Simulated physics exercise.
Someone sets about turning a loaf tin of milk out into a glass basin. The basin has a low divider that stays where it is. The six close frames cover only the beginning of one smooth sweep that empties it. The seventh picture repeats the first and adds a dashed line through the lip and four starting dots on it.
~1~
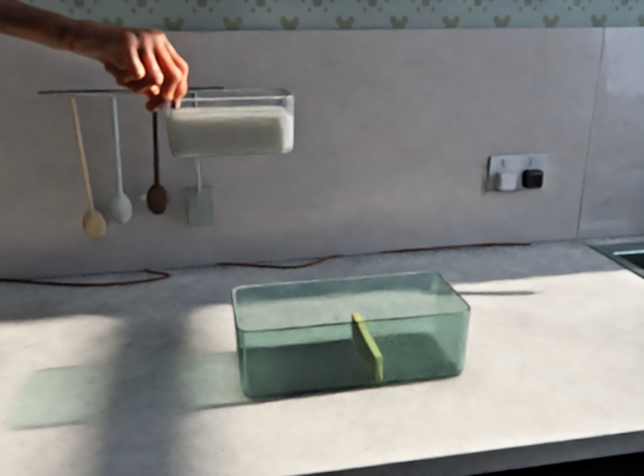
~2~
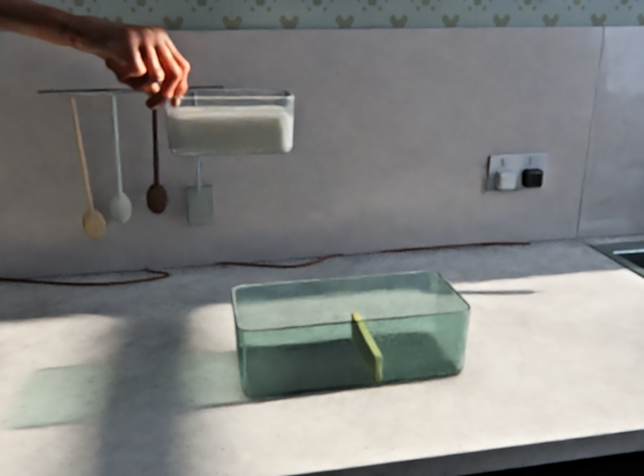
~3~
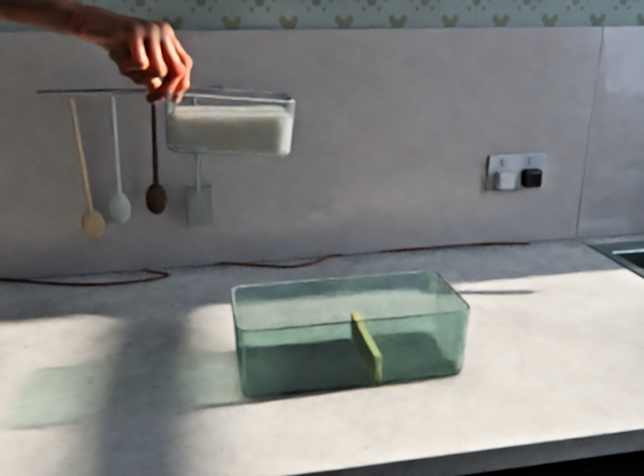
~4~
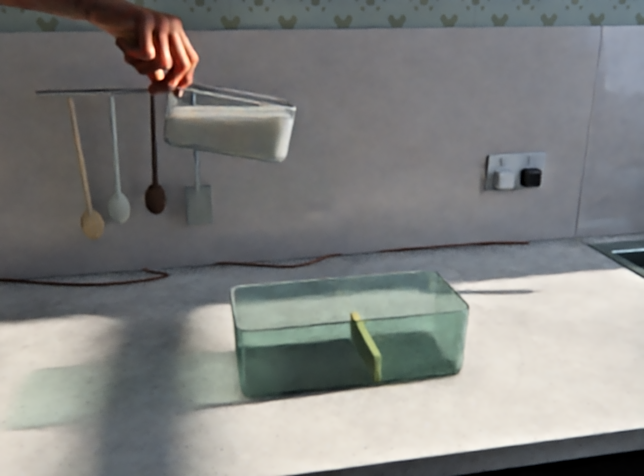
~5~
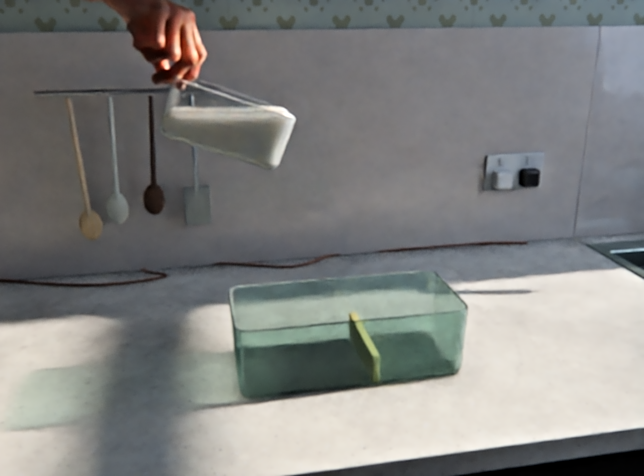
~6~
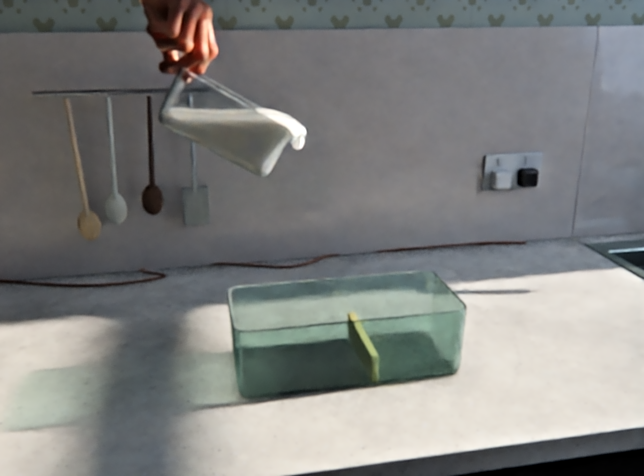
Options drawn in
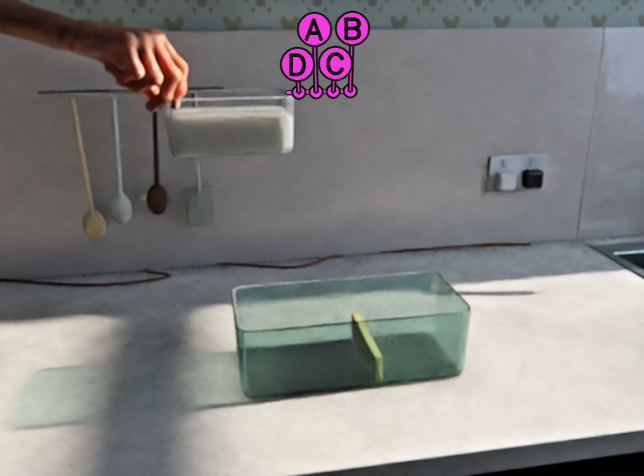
We see a hand holding a clear container of white liquid above a greenish glass basin with a yellow-green divider on a sunlit counter; the hand tilts the container rightward until the liquid begins to come over its lip.
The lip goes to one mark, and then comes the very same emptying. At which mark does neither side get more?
D beats the others.
On the marked copy, A at (316, 91); B at (350, 90); C at (333, 91); D at (298, 92).
If A is chosen, about 35 % ends left of the wall and 63 % right of it; 3 % is lost outside.
If B is chosen, about 21 % ends left of the wall and 75 % right of it; 3 % is lost outside.
If C is chosen, about 29 % ends left of the wall and 68 % right of it; 4 % is lost outside.
If D is chosen, about 48 % ends left of the wall and 49 % right of it; 3 % is lost outside.
